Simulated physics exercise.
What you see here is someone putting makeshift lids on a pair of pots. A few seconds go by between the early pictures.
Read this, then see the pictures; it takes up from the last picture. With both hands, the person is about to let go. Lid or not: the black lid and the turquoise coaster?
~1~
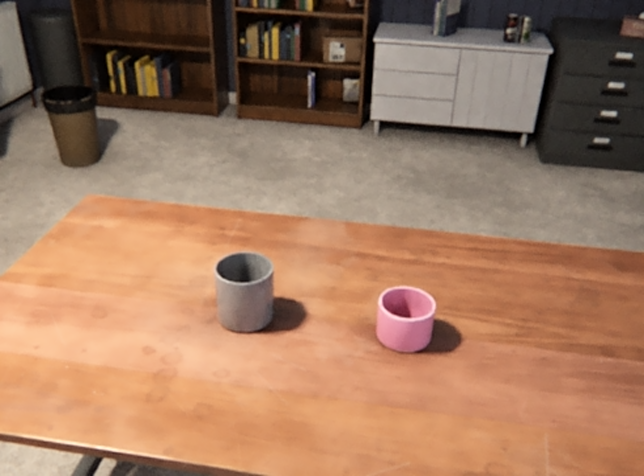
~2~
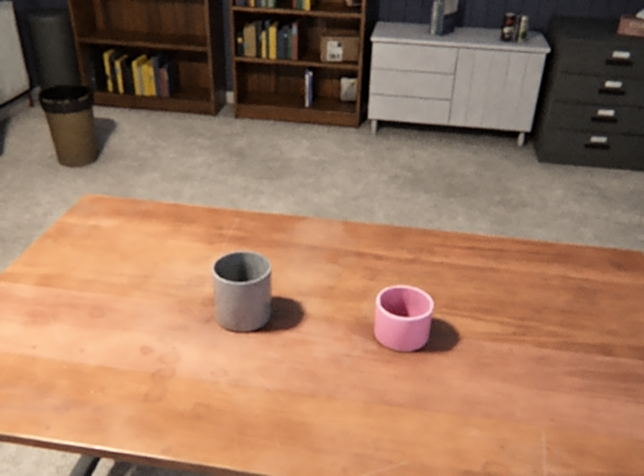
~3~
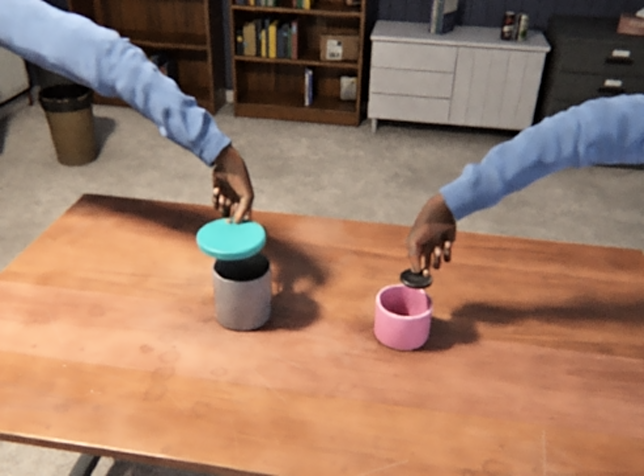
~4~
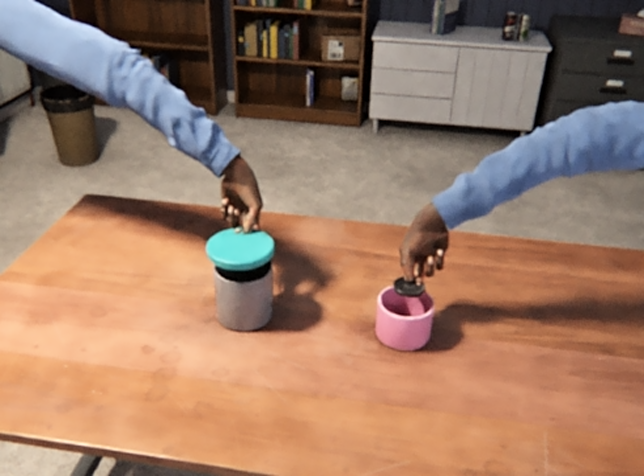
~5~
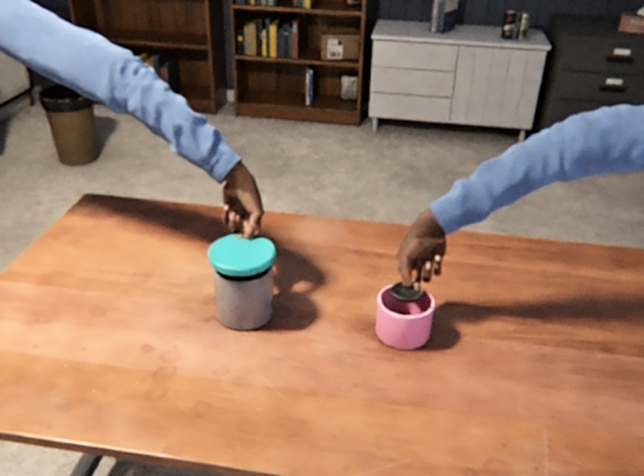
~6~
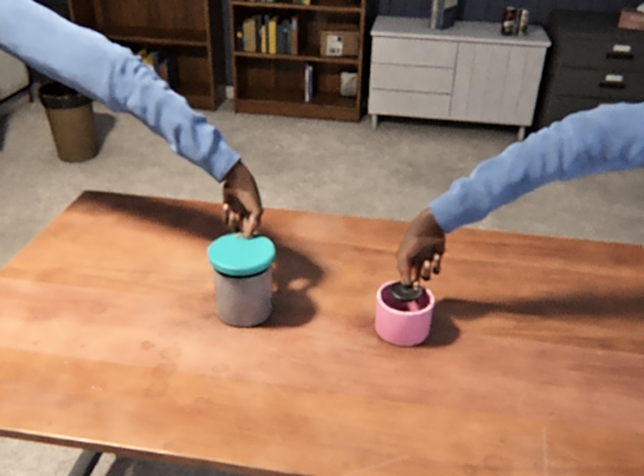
Result: Black lid goes in; turquoise coaster stays up.
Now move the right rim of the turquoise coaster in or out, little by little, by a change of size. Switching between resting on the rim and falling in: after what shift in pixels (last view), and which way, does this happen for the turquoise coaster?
Shift needed: About 4 pixels, direction left.
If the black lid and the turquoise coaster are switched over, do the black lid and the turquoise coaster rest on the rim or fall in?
Swapped, the black lid tumbles in; the turquoise coaster does not fall in.
Then, 0.12 s on from there, black lid displaced a little near (405, 305); turquoise coaster moving near (242, 257).
Then, 0.18 s on from there, black lid at the bottom near (402, 325); turquoise coaster sitting on the rim near (242, 258).
In the end, the black lid falls in, near (402, 325); the turquoise coaster rests on the rim, near (242, 258).
